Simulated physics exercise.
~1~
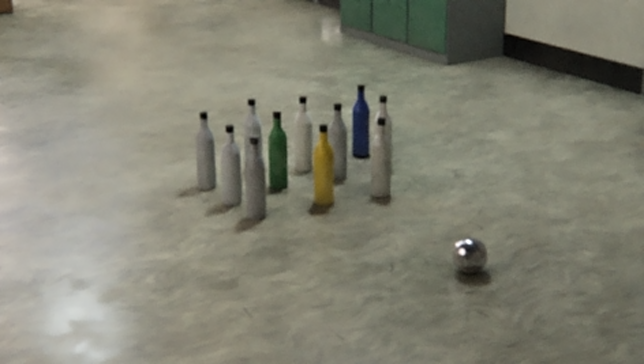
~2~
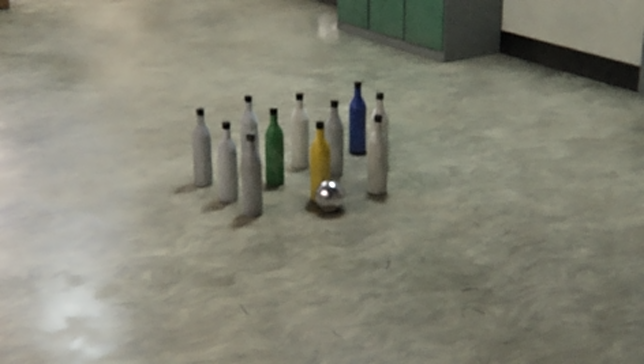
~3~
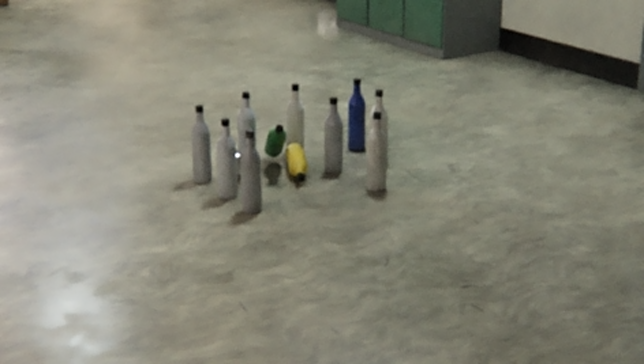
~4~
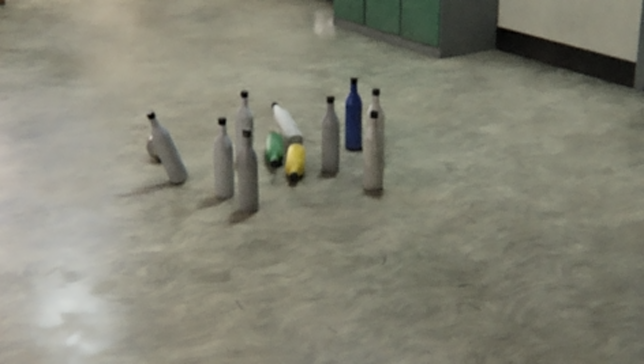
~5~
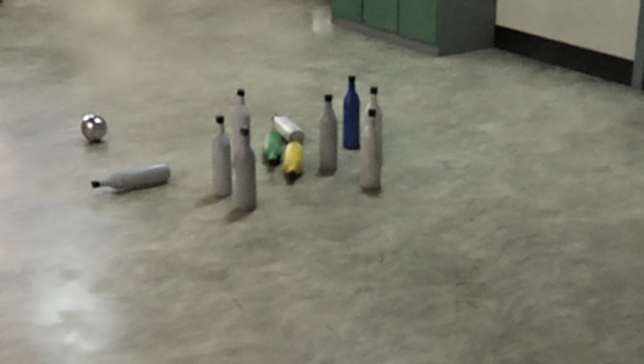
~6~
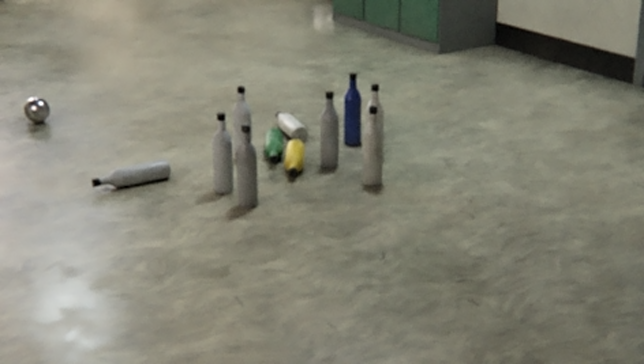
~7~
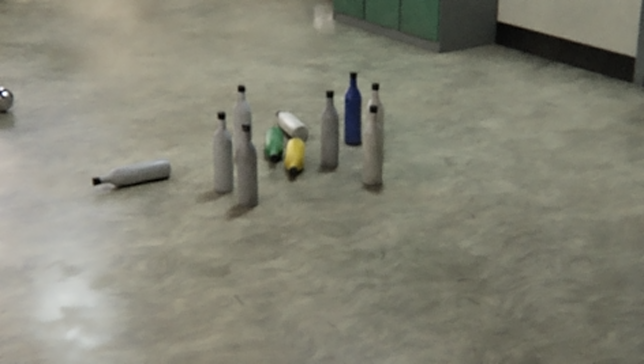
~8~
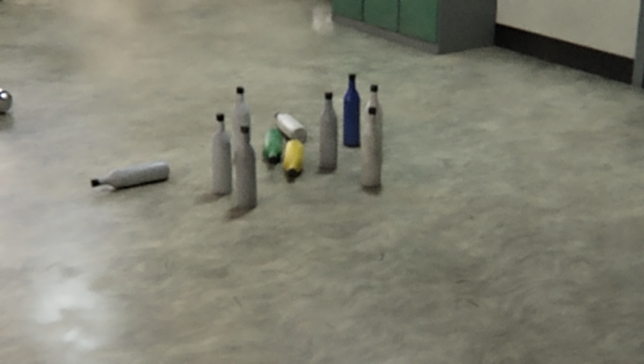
In the video, a shiny metal ball rolls leftward across a floor into a group of standing bottles, knocking over the yellow, the green, then a whitish and a grey one. It rolls on to the left edge, while the blue bottle and the others remain upright.
